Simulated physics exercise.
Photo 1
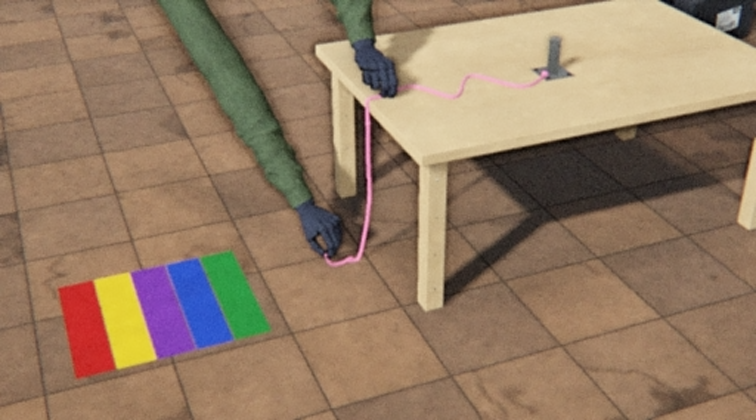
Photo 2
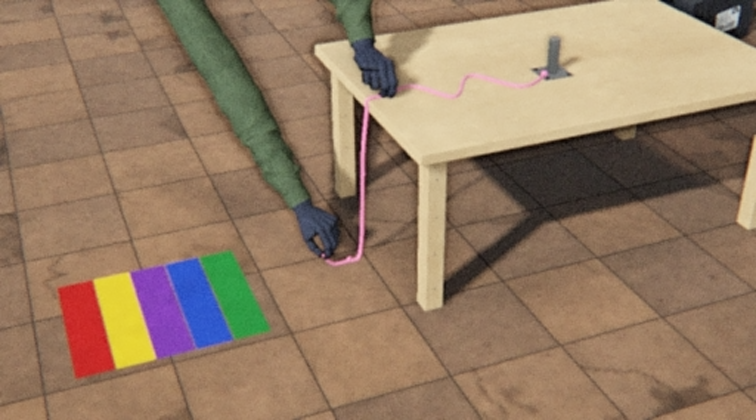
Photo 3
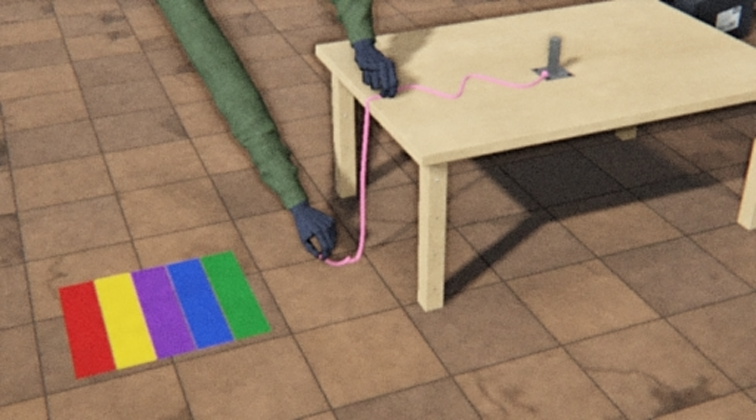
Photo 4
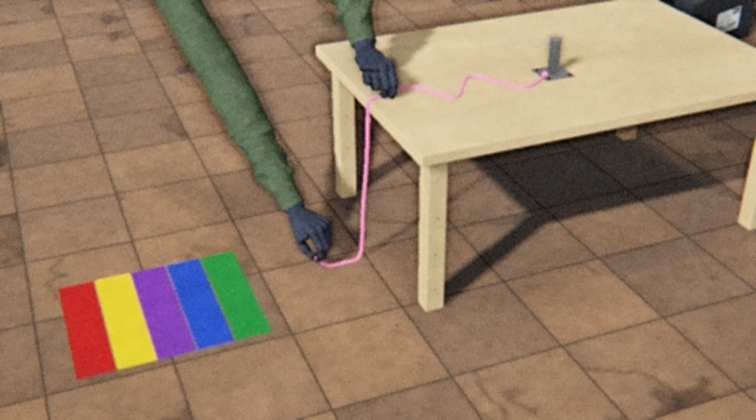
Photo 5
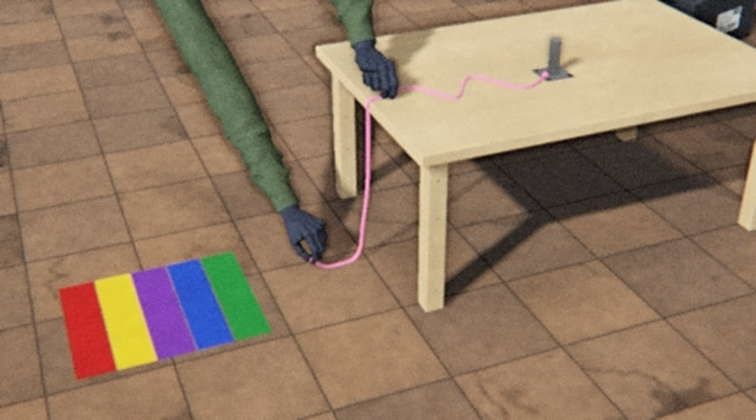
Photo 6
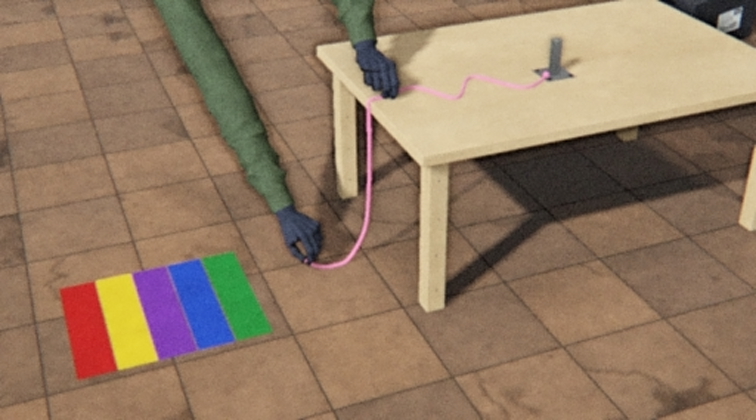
Tiled floor beside a low wooden table, one gloved hand drawing a pink cord's end slightly left while another pinches it at the edge.
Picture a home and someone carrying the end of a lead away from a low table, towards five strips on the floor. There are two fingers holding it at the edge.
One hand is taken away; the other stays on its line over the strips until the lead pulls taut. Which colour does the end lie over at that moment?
It lies over yellow.
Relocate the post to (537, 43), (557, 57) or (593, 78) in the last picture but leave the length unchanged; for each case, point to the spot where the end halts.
In that order: (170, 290), (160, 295) and (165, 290).
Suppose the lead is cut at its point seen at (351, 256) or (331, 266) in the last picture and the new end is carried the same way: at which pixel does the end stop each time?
Try 1: (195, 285); try 2: (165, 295).
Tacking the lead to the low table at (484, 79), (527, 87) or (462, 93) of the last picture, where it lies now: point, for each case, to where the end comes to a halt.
Near (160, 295), then (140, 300), then (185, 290).
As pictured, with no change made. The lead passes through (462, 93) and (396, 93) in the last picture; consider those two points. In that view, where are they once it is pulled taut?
(414, 95) and (339, 131).
Soon after, end near (182, 289); over blue.
After that, end near (146, 297); over purple.
At the stop, end near (126, 301); over yellow. The yellow one.
